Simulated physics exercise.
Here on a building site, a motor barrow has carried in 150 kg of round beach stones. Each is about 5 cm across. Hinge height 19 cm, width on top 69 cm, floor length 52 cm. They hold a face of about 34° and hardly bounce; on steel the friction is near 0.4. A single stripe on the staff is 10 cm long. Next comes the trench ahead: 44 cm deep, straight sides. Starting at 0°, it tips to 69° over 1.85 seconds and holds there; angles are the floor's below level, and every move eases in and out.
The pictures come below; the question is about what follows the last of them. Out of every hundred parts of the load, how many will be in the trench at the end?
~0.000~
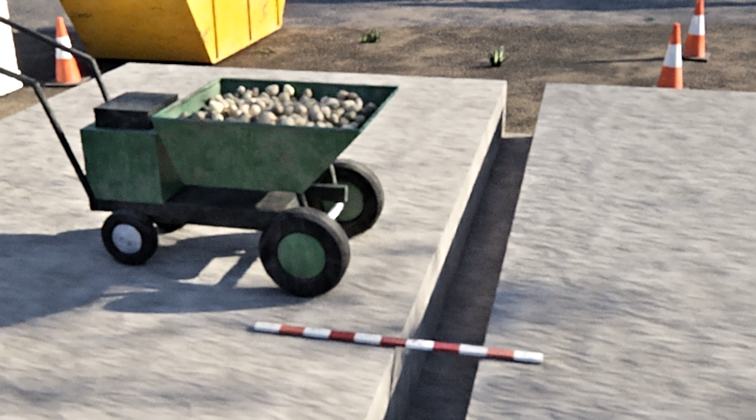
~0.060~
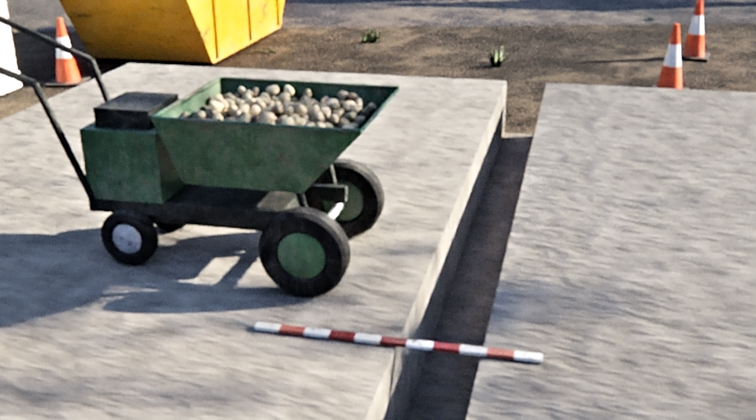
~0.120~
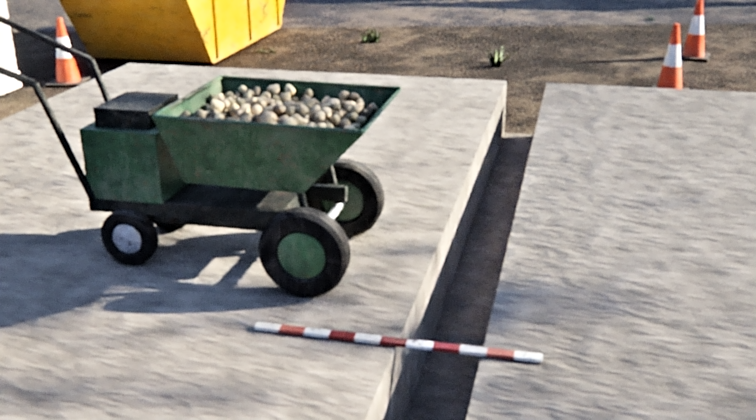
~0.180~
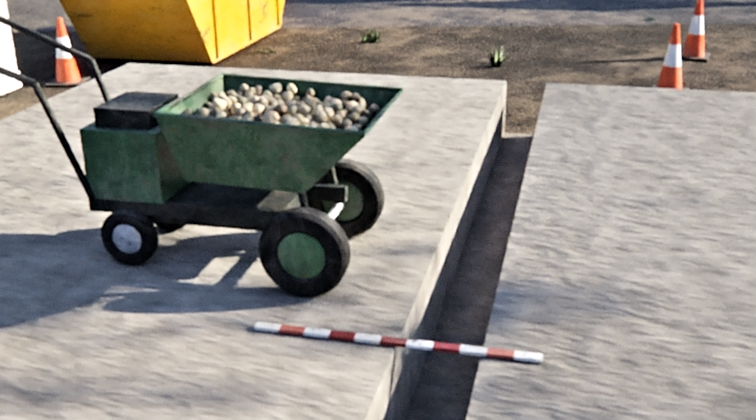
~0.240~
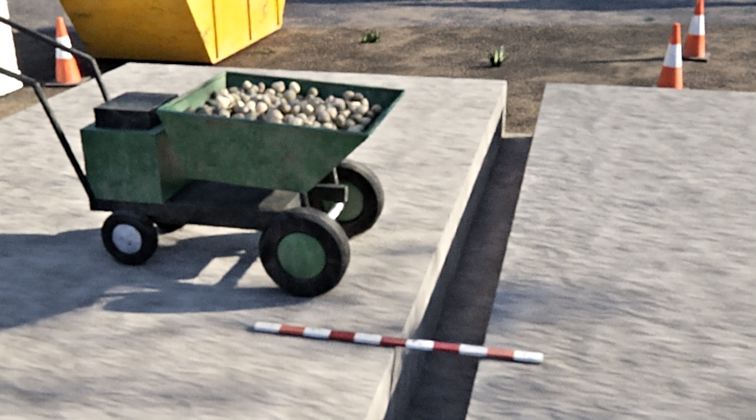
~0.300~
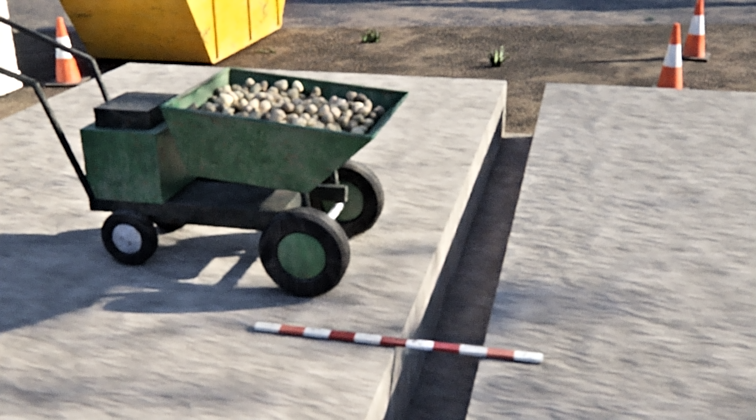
Close to 57 in every hundred.
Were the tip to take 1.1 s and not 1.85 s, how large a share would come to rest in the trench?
My guess is near 50 percent.
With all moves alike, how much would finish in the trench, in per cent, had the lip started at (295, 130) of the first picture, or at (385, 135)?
First some 95, then 35 per cent.
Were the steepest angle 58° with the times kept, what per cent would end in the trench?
I'd guess some 65 in a hundred.
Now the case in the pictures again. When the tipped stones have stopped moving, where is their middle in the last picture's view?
Somewhere around (491, 338) in the last picture.
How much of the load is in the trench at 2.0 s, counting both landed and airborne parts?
By that point it's something like 35 in a hundred.
After 1.4 s the floor is at 58°; 97 % in the skip, 3 % in the trench; the foremost stones are at (489, 259).
After 2.0 s the floor is at 69°; 30 % in the skip, 33 % in the trench, 37 % past the trench; the foremost stones are at (639, 281).
After 2.3 s the floor is at 69°; 8 % in the skip, 48 % in the trench, 44 % past the trench; the foremost stones are at (697, 282).
After 4.2 s the floor is at 69°; 0 % in the skip, 57 % in the trench, 43 % past the trench; the foremost stones are at (720, 289).
